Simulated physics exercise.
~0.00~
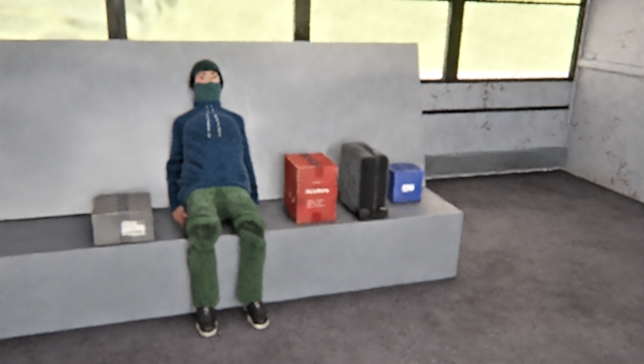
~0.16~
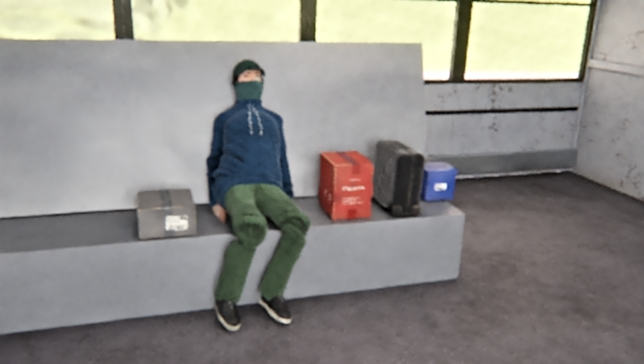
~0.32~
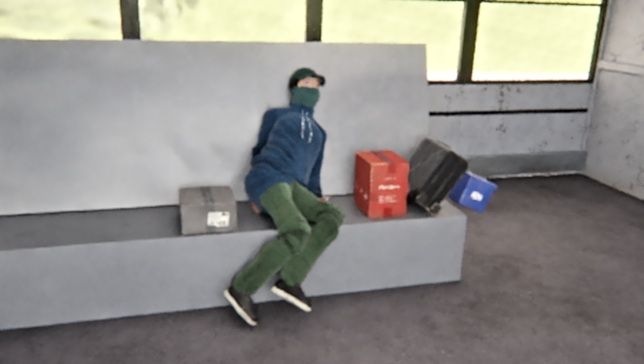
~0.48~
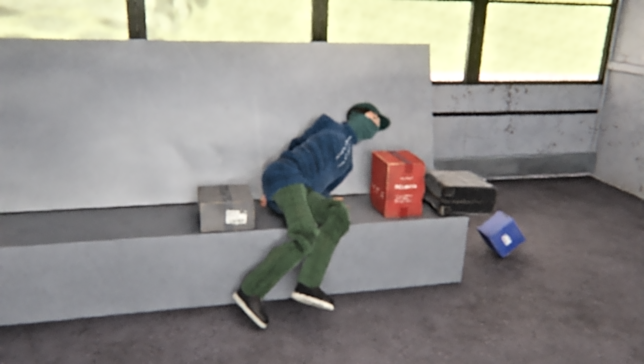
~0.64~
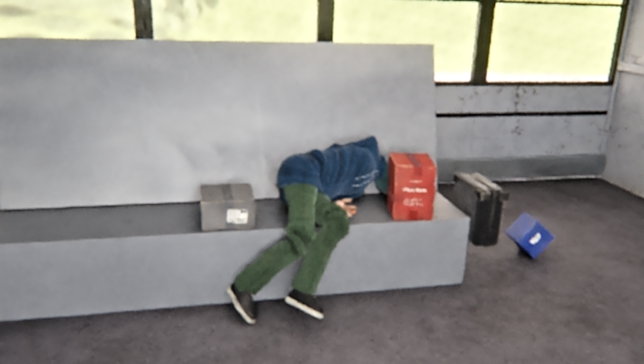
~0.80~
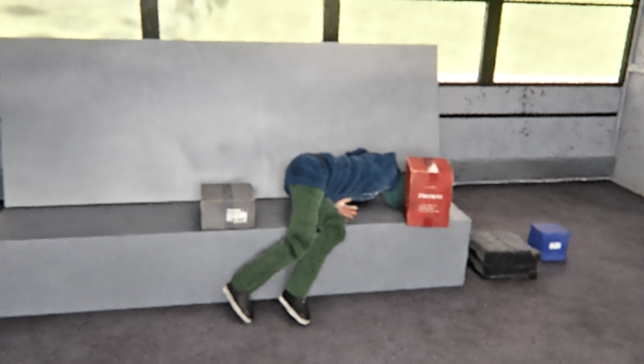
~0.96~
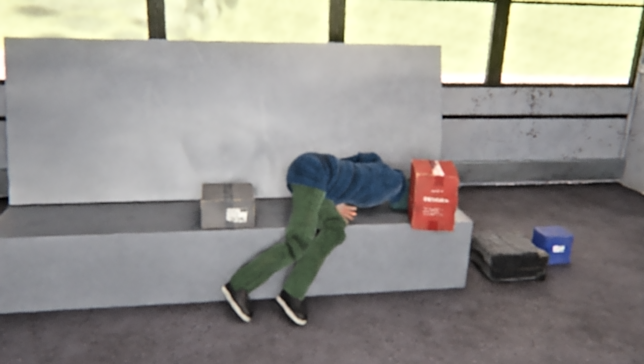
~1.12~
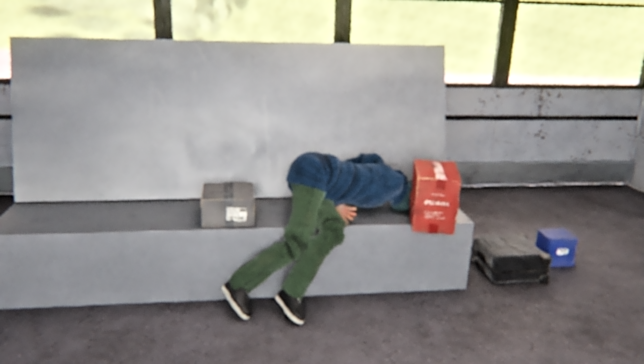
The clip shows a masked passenger on a grey bench sliding right and slumping sideways against a red box, as a black case and a blue box topple off the right end onto the floor, while the red box and a grey carton stay on the bench.
